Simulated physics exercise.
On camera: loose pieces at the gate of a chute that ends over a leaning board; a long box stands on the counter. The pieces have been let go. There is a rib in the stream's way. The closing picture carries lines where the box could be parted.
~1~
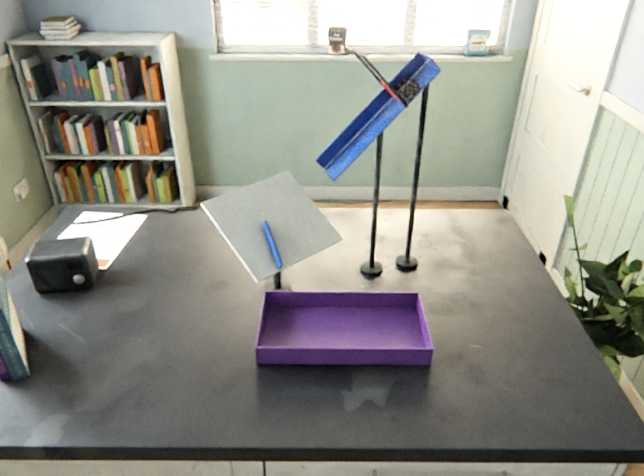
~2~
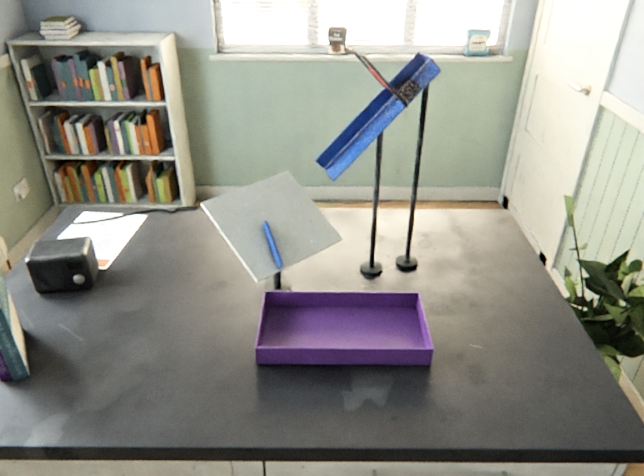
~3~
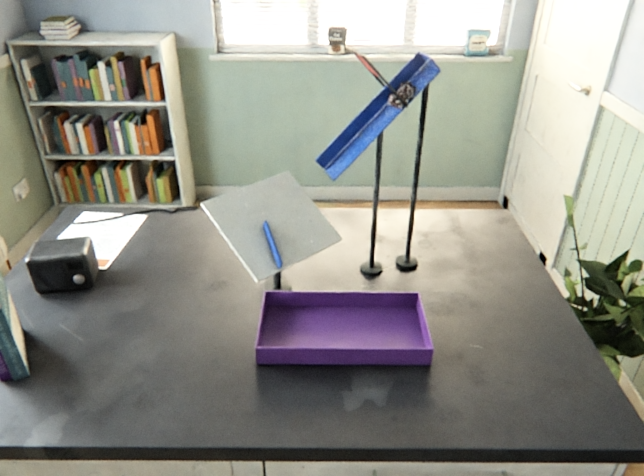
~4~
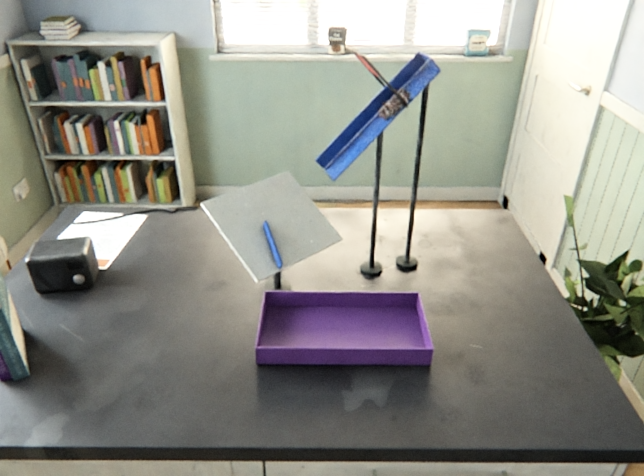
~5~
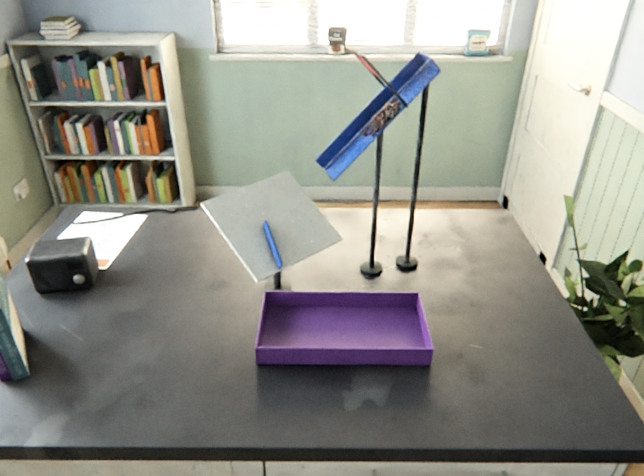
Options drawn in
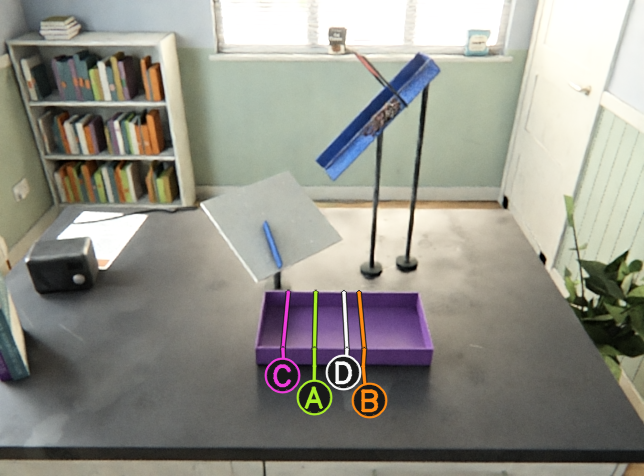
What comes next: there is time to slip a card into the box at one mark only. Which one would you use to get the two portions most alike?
A beats the others.
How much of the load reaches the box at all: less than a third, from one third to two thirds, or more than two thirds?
About that: More than two thirds.
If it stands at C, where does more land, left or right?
Right.
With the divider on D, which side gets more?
Left.
On the marked copy, line A crosses the front rim at (314, 348); line B crosses the front rim at (364, 348); line C crosses the front rim at (282, 348); line D crosses the front rim at (346, 348).
With A, of what is caught, close to half on the left of the divider, close to half on the right.
With B, of what is caught, all but a few on the left of the divider, only a few on the right.
With C, of what is caught, none at all on the left of the divider, the whole lot on the right.
With D, of what is caught, the bulk on the left of the divider, a small share on the right.
